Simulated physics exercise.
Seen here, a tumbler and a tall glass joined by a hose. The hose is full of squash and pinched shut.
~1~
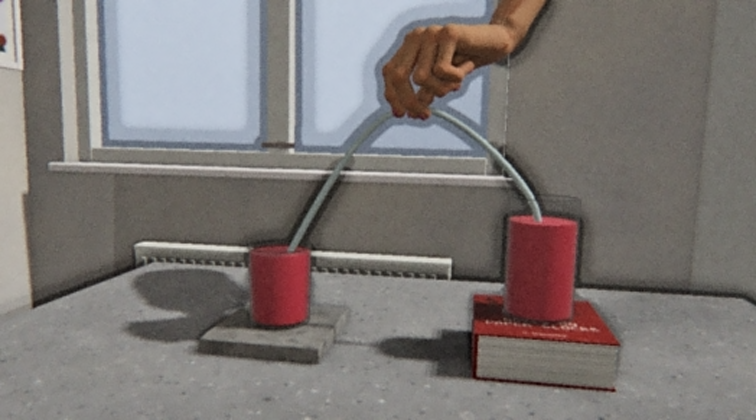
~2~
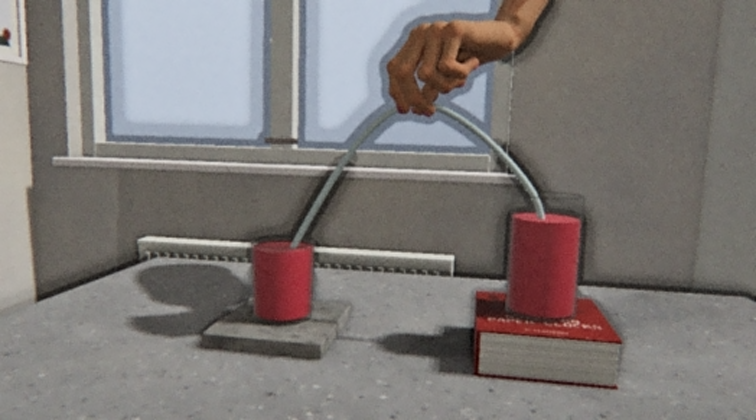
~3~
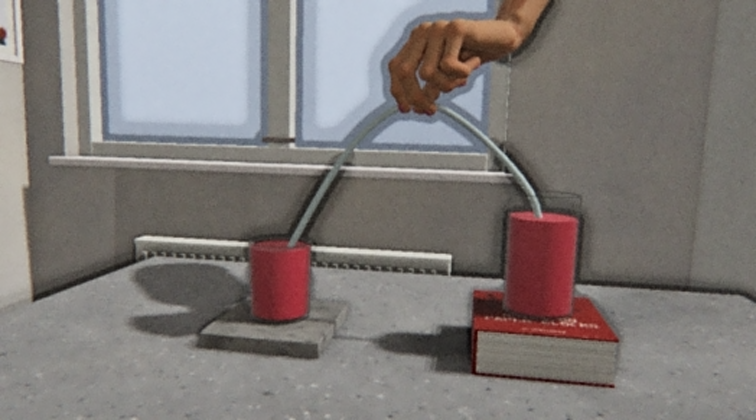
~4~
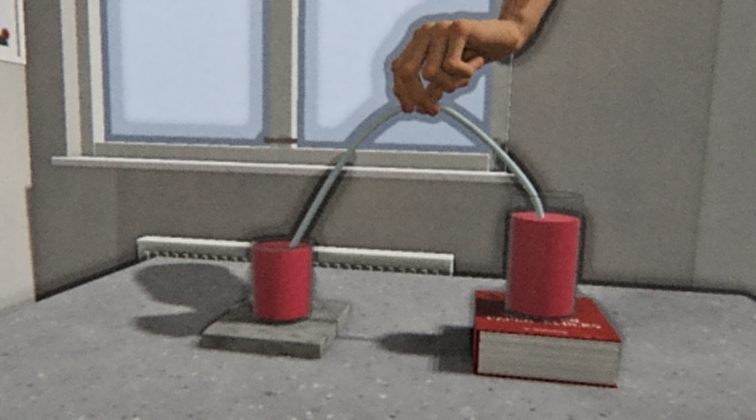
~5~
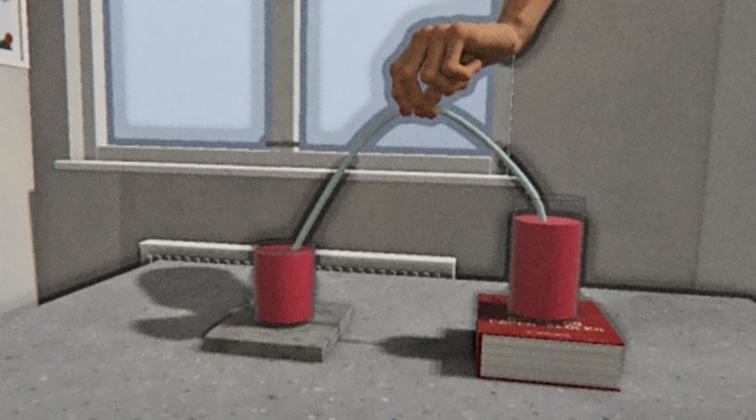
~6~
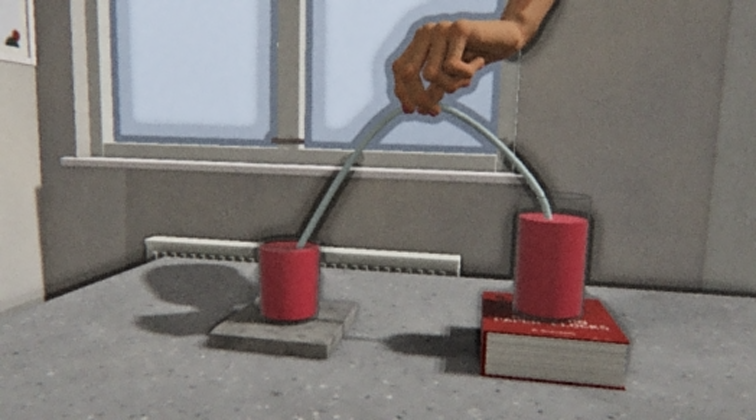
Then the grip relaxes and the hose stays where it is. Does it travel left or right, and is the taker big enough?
The squash goes leftwards; the receiving one overflows.
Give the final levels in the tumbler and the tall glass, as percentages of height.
Near 100 and 45 in a hundred.
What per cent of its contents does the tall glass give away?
Near 45 in a hundred.
A moment on, the tumbler is full to the brim; the tall glass is about two thirds full; a puddle lies under the lower one.
Further on, the tumbler is full to the brim; the tall glass is about half full; a puddle lies under the lower one.
When it is over, the tumbler is full to the brim; the tall glass is about half full; a puddle lies under the lower one; the two surfaces are level.
